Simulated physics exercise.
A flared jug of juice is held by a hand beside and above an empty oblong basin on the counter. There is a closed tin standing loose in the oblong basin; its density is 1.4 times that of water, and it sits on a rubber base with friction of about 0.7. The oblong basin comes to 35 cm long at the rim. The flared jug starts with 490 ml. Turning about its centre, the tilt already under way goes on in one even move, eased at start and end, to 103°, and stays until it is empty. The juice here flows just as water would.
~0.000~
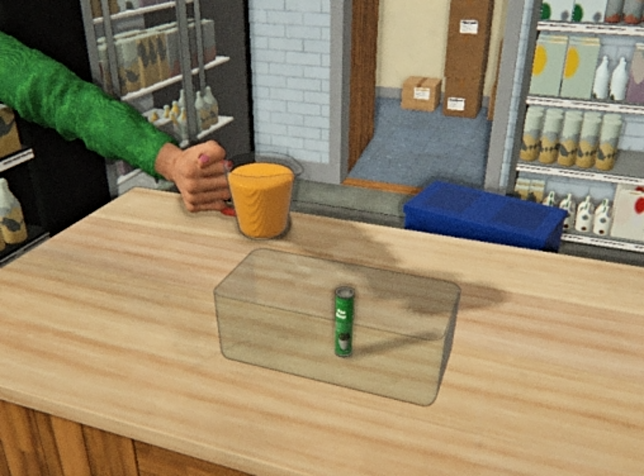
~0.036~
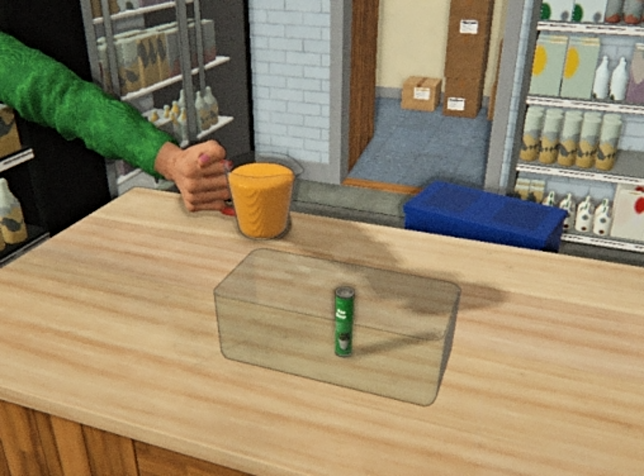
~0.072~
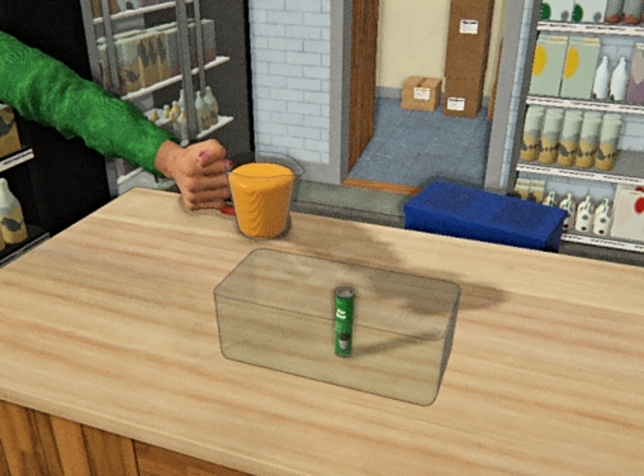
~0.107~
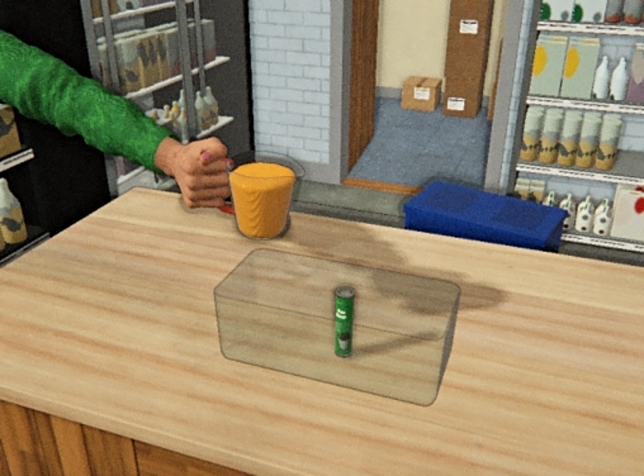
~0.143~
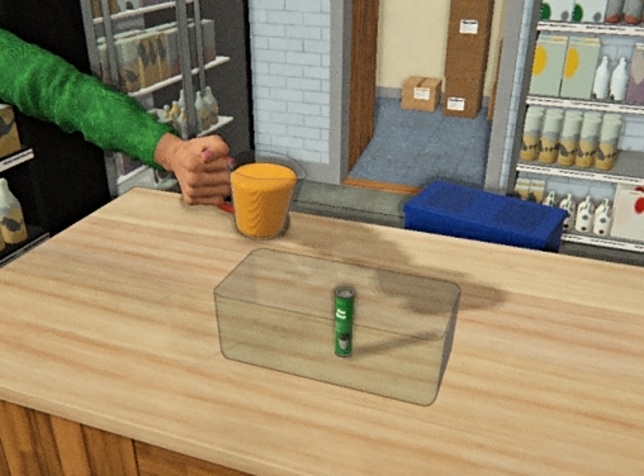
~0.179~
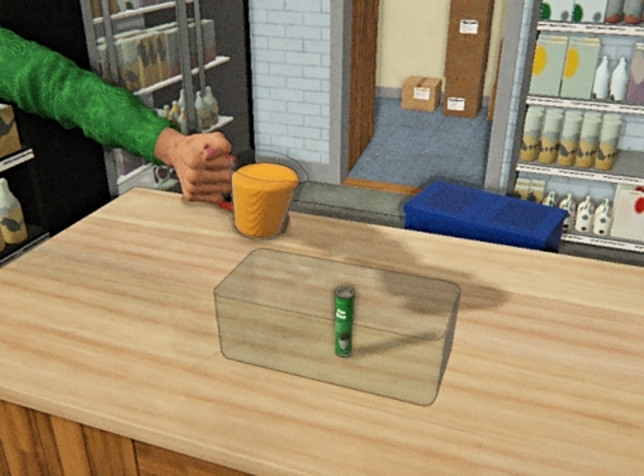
A flared jug of orange juice, held by a hand in a green sleeve above a wooden counter, stays upright at first. It then tilts slightly to the right as the hand turns, while the clear, oblong basin and the green tin standing inside it remain still.
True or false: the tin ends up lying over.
True.
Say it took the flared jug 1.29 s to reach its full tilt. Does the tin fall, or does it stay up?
In that case the tin overturns.
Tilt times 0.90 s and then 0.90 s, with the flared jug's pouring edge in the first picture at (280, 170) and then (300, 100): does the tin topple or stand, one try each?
Run one: It does not tip. Run two: It does not tip.
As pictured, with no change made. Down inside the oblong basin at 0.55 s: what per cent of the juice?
I reckon close to 5 percent of it.
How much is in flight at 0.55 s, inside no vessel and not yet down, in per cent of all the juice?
Some 22 per cent, I reckon.
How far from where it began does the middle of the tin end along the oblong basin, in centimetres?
Looks like roughly 7.5 cm in total.
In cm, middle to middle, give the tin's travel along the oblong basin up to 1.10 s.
Around 7 centimetres.
By 0.55 s the tilt is 68° and 73 per cent is still to pour; the tin stands where it began.
By 0.81 s the tilt is 101° and 17 per cent is still to pour; the tin stands where it began.
By 1.10 s the tilt is 103° and 0 per cent is still to pour; the tin lies on its side.
By 1.40 s the tilt is 103° and 0 per cent is still to pour; the tin lies on its side.
At rest the tin lies on its side.
